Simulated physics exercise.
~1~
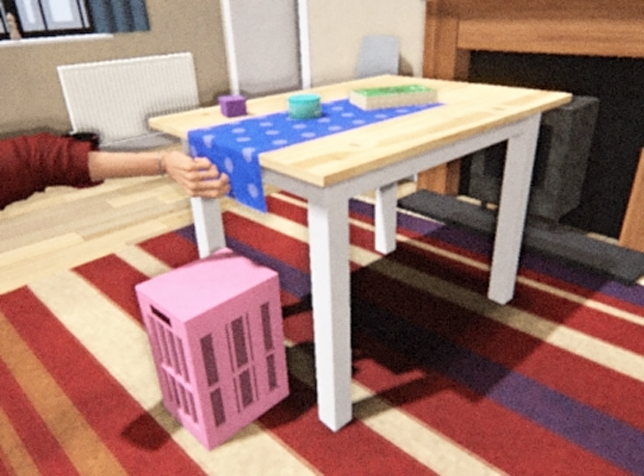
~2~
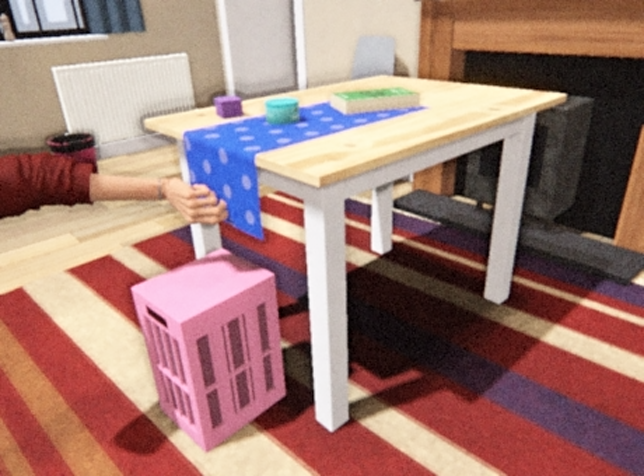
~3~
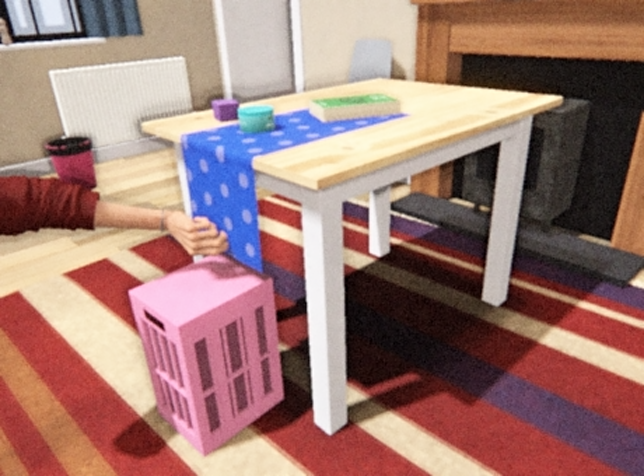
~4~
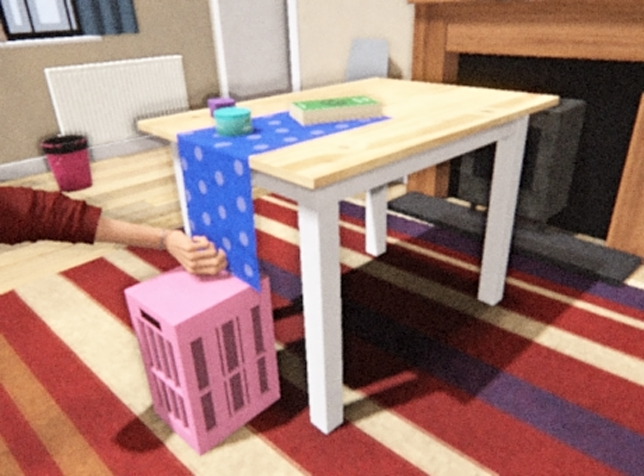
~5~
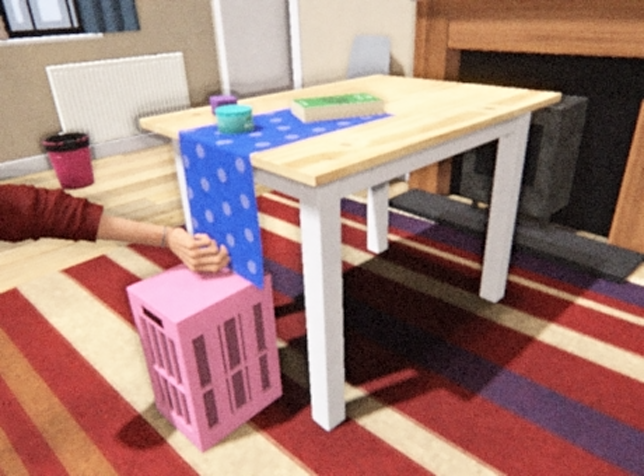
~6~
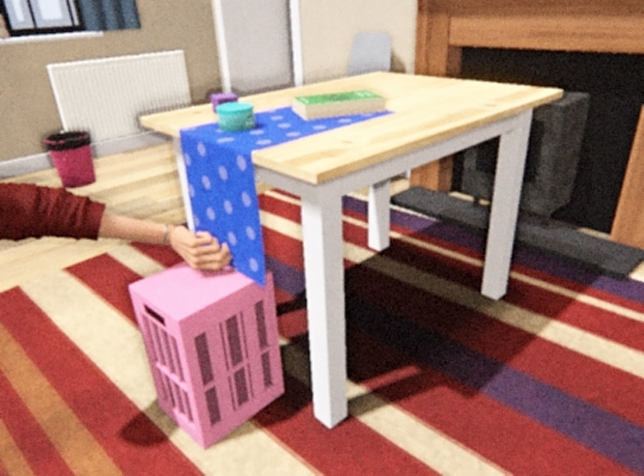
The clip shows a hand pulling a blue spotted cloth down over a table's end, carrying a turquoise tub and green book left past a still purple block, until the hem reaches the pink crate below and everything stops, with tub, book and block still on the table.
